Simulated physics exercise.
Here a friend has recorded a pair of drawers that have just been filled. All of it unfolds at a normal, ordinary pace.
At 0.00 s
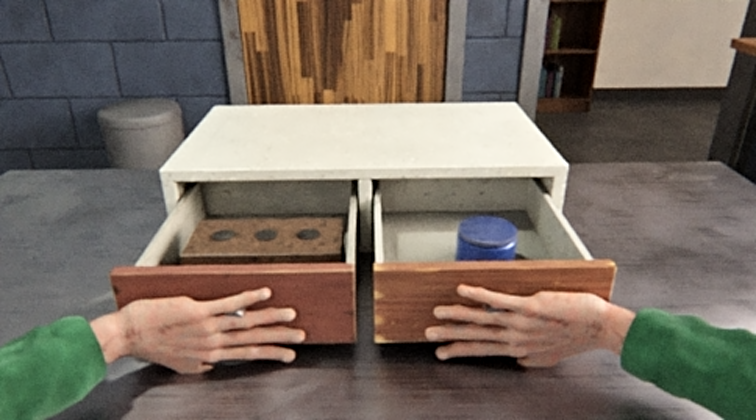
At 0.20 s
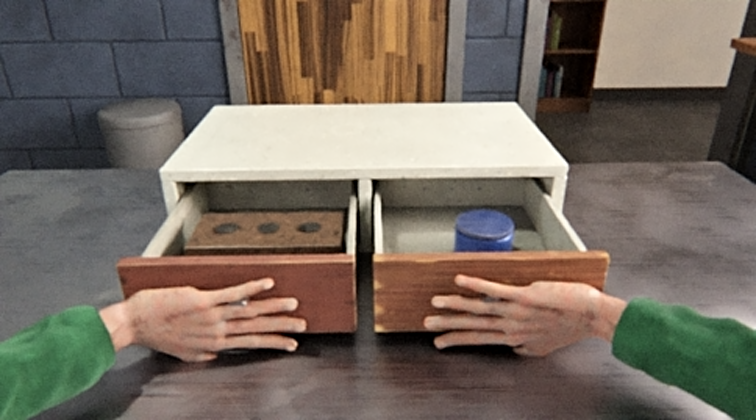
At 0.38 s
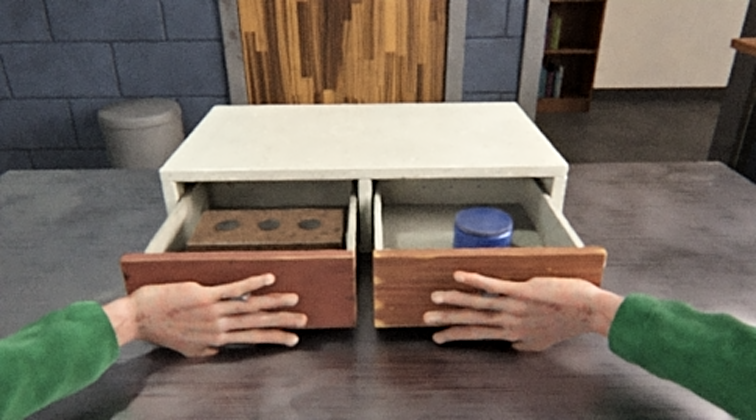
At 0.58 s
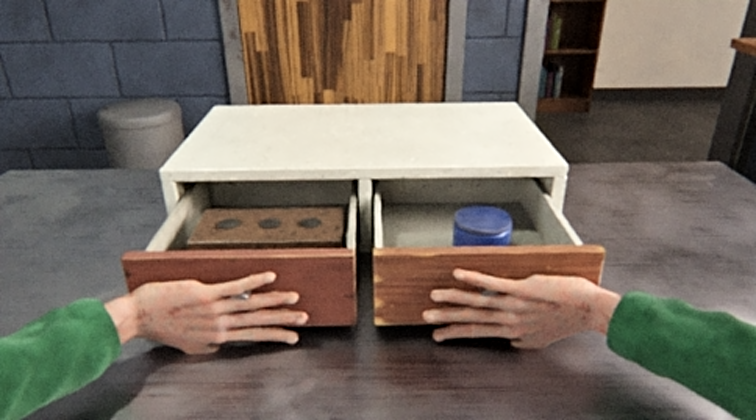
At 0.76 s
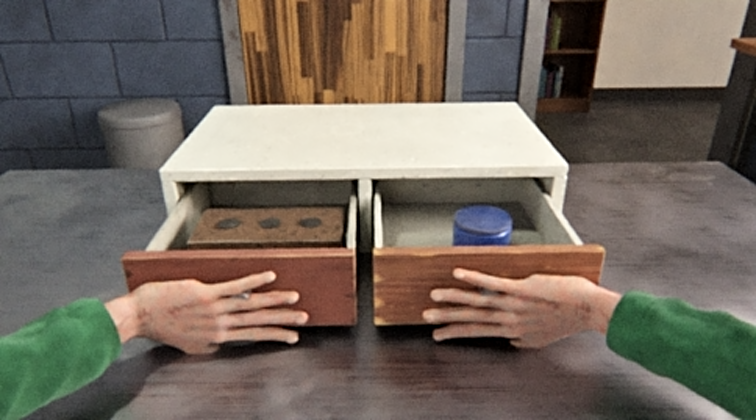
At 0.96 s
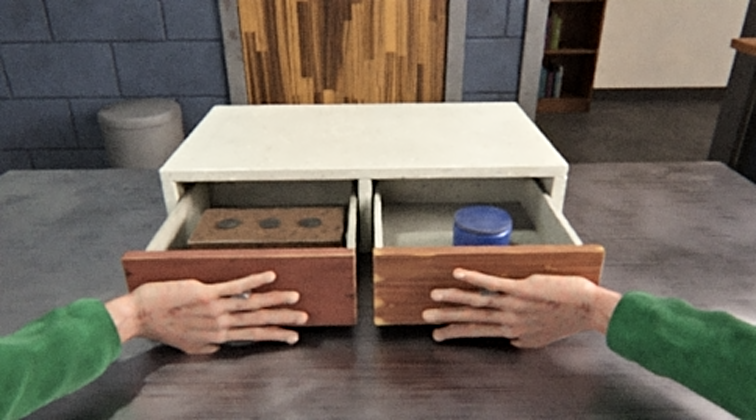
To begin with, two hands in green sleeves rest against the fronts of two wide-open drawers, a brown brick in the left and a blue jar in the right. The hands push both drawers slightly inward toward the pale chest, then hands and drawers stay almost still, both drawers still open.
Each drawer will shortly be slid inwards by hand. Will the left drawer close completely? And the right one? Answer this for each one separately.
At the end, the left drawer sinks fully in. The right drawer sinks fully in.
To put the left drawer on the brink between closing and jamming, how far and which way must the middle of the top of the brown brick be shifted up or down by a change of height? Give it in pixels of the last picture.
Roughly 24 pixels upward.
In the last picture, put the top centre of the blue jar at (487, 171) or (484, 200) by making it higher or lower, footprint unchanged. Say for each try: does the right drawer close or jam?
It is blocked and then pushes fully shut.
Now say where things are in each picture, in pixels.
Left drawer (260, 242) wide open; right drawer (470, 239) wide open; blue jar (486, 247), in the first picture.
Right drawer (468, 232) wide open; brown brick (270, 247), in the second picture.
Left drawer (264, 232) wide open; chest (366, 170), in the third picture.
Right drawer (466, 228) wide open; blue jar (481, 236), in the fourth picture.
Left drawer (264, 231) wide open; brown brick (272, 242), in the fifth picture.
Left drawer (264, 230) wide open; right drawer (466, 228) wide open; chest (366, 170), in the sixth picture.
By 1.44 s, left drawer about half in; right drawer about half in.
When it is over (2.4 s), the left drawer goes all the way in; the right drawer goes all the way in.
